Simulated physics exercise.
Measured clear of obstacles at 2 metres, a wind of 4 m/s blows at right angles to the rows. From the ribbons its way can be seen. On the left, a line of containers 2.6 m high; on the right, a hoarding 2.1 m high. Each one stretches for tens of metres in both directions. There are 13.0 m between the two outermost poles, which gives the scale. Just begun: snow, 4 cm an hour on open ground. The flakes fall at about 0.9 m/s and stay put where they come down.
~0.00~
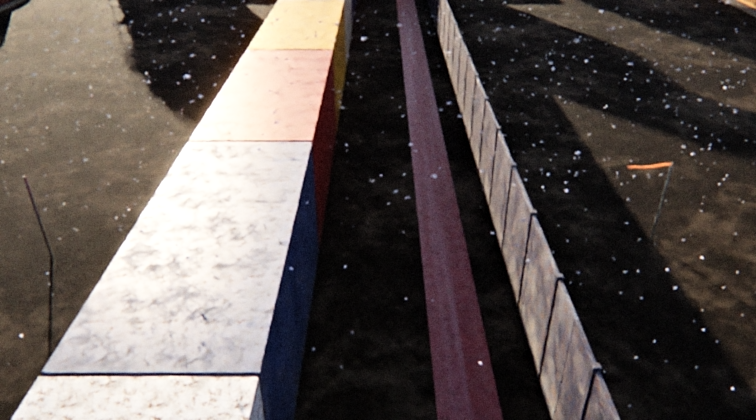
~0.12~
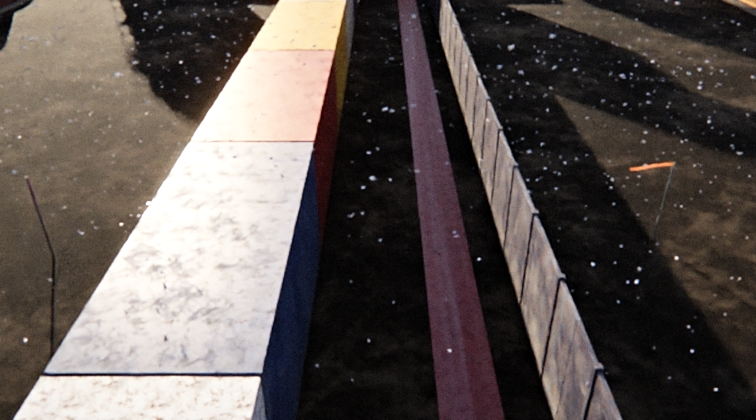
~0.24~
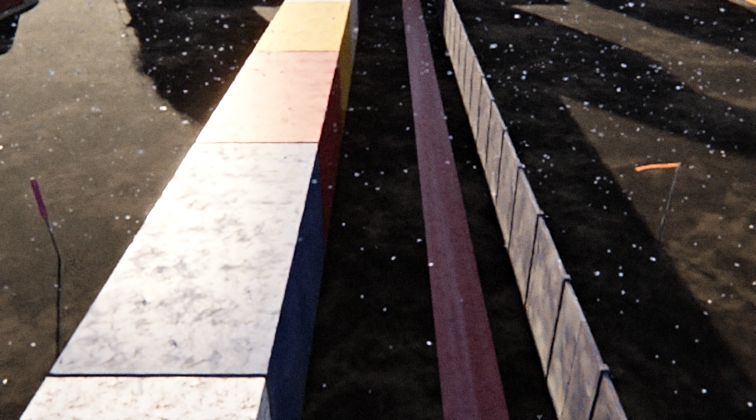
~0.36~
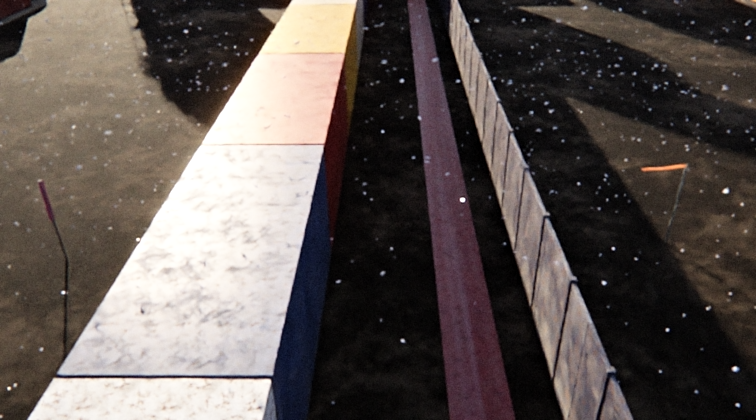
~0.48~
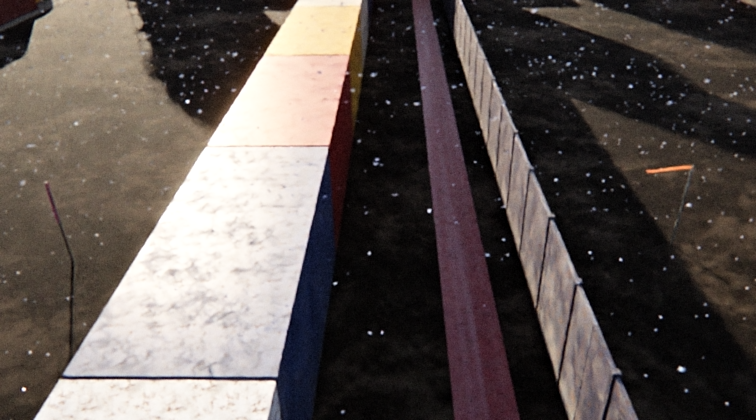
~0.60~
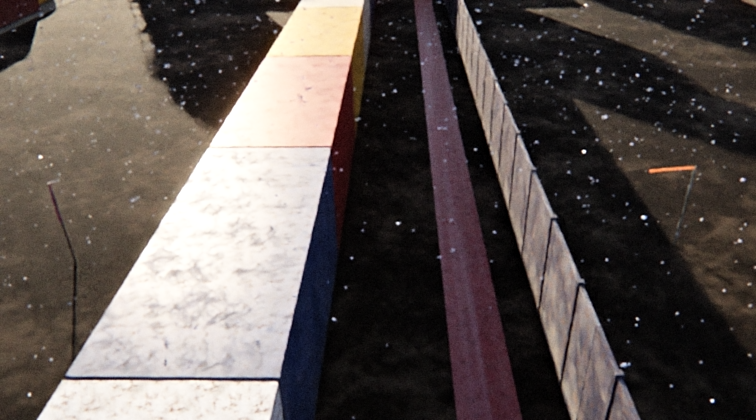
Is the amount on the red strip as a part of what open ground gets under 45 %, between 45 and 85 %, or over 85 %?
I reckon the amount there comes to under 45 % of the open one.
After 10 minutes open ground has 7 mm and the red strip 1 mm.
After 30 minutes open ground has 20 mm and the red strip 3 mm.
After 60 minutes open ground has 40 mm and the red strip 7 mm, so the red strip has 17 % of the open amount; the left half of it has 20 %, the right half 14 %.
